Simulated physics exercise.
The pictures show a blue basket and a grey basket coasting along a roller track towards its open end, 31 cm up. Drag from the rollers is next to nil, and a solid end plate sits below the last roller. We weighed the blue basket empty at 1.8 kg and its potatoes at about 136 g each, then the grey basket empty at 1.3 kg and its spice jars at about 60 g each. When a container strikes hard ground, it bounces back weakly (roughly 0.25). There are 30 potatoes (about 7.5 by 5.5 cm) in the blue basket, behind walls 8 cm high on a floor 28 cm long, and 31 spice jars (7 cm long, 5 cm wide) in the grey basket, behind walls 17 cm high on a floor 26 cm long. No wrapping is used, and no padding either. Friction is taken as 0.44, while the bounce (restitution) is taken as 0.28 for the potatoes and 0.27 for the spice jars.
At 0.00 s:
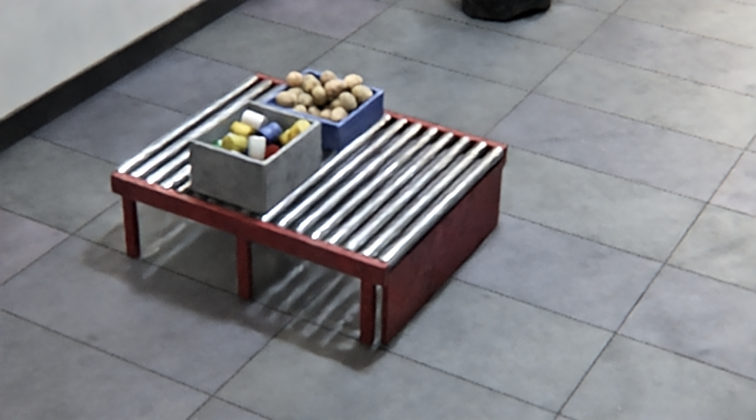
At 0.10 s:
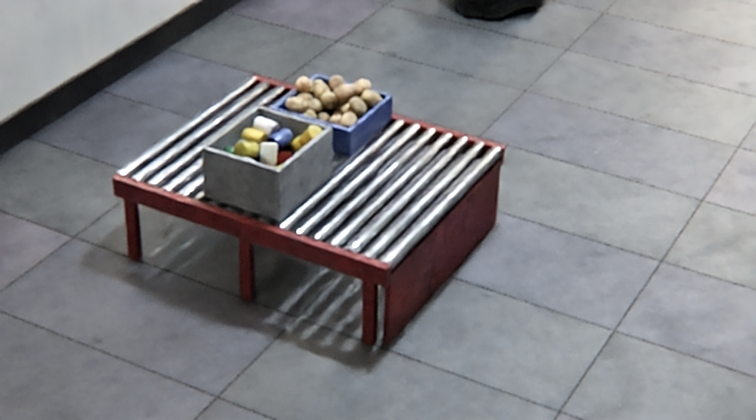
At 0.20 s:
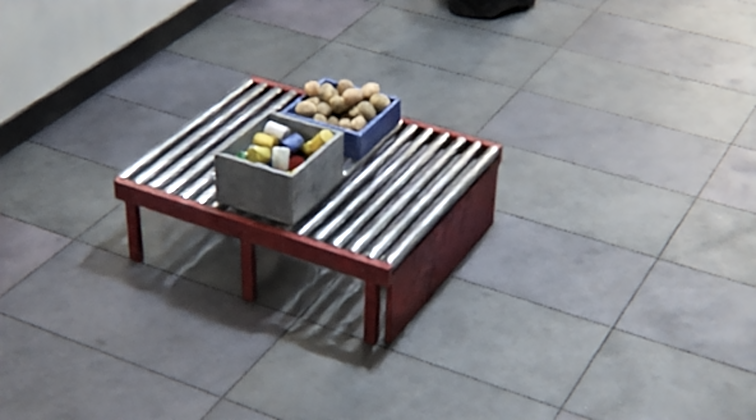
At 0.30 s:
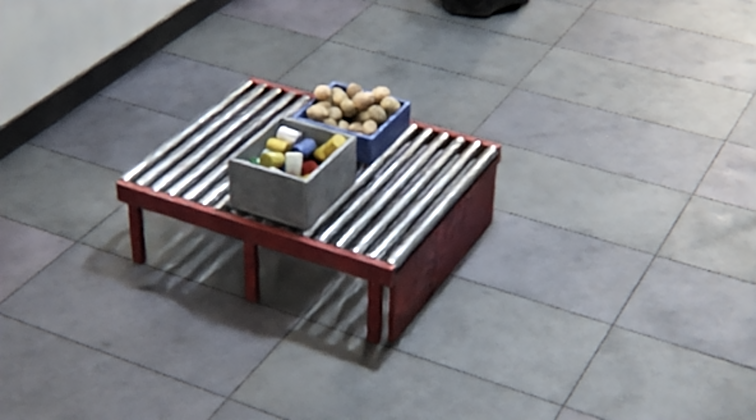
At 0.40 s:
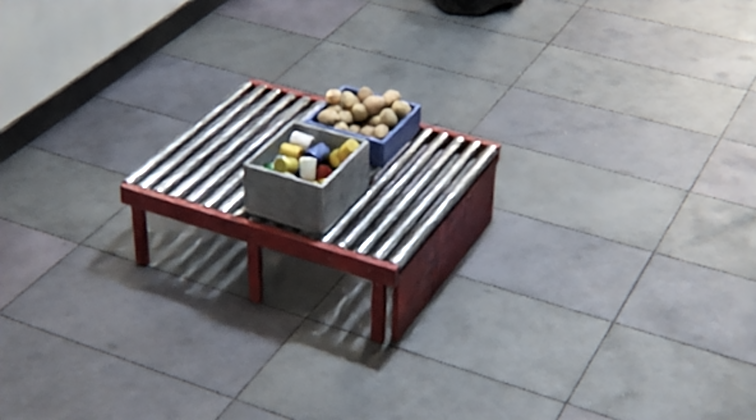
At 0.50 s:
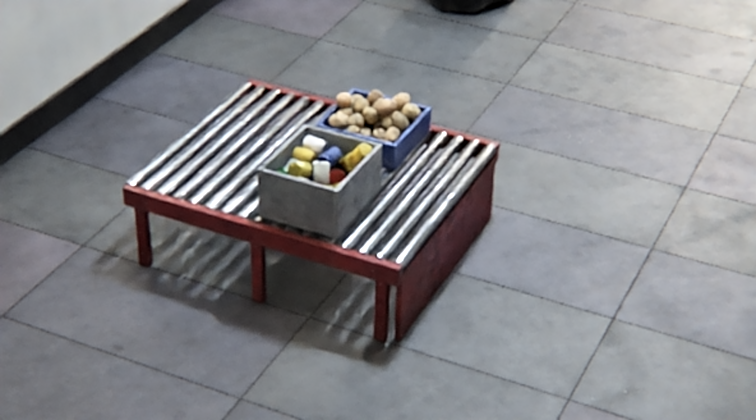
We see a grey basket of colourful jars and a blue basket of potatoes side by side on a low red roller track, both sliding slowly and steadily to the right across the metal rollers, their contents staying inside.
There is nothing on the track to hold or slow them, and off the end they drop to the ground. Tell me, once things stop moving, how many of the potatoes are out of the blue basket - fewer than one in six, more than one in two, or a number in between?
I expect over one-half of the load to come out.
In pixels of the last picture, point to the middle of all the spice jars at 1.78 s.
Their middle is at about (473, 275).
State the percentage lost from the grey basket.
Grey basket 70 per cent.
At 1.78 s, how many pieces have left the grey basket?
Grey basket: Roughly 0 out by then.
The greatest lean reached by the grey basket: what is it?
About 95°.
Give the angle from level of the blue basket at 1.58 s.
Tilt: Around 5 degrees.
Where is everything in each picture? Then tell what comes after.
In the first frame (each is followed by its nearest rim corner in this view; the camera moves round a little), blue basket, (337, 124); grey basket, (263, 163); 43 cm short of the edge; none out.
Blue basket, (348, 129); grey basket, (277, 169); 39 cm short of the edge, in the second frame.
Blue basket, (358, 134); grey basket, (290, 175); 35 cm short of the edge, in the third frame.
Blue basket, (369, 138); grey basket, (304, 180); 30 cm short of the edge, in the fourth frame.
Blue basket, (381, 141); grey basket, (320, 185); 26 cm short of the edge, in the fifth frame.
Blue basket, (393, 144); grey basket, (335, 190); 22 cm short of the edge; none out, in the sixth frame.
After 1.02 s, the leading end passes the last roller.
After 1.58 s, the blue basket leans 5° with 0 of 30 out and the grey basket leans 10° with 0 of 31 out.
After 1.78 s, the blue basket leans 54° with 4 of 30 out and the grey basket leans 64° with 0 of 31 out.
After 2.13 s, the blue basket has gone over with 16 of 30 out and the grey basket has gone over with 18 of 31 out.
Final count (at 2.93 s), the blue basket leans 58° with 26 of 30 out and the grey basket has gone over with 21 of 31 out. Asked share, 26 of 30, 87 per cent.
